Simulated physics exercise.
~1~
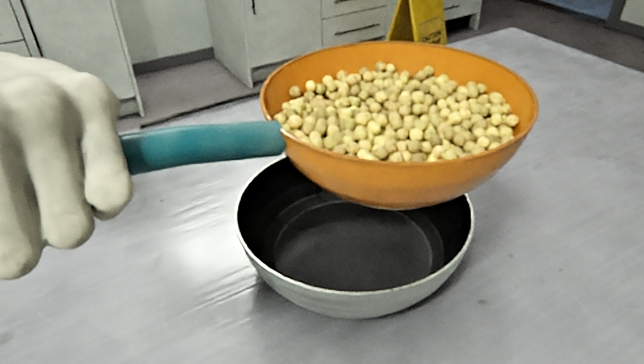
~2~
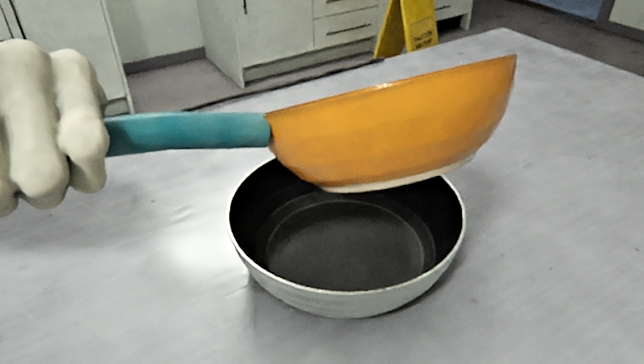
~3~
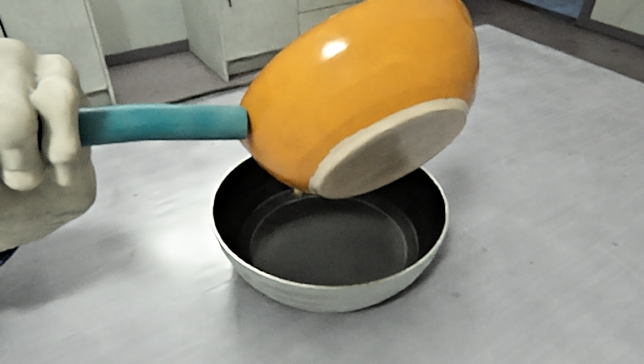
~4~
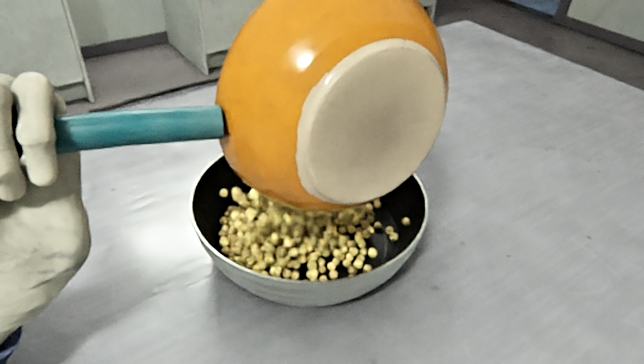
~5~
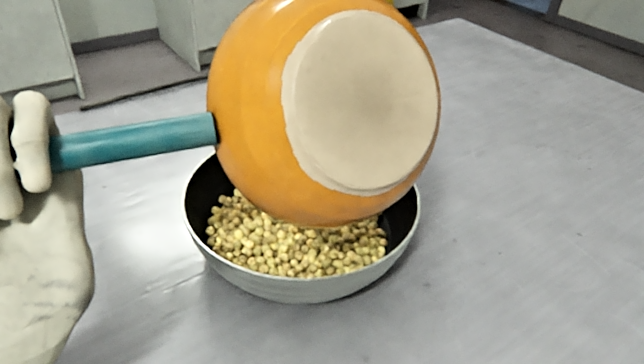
A gloved hand tilting an orange pan by its teal handle, pouring all its soya beans into a dark-lined pan below.
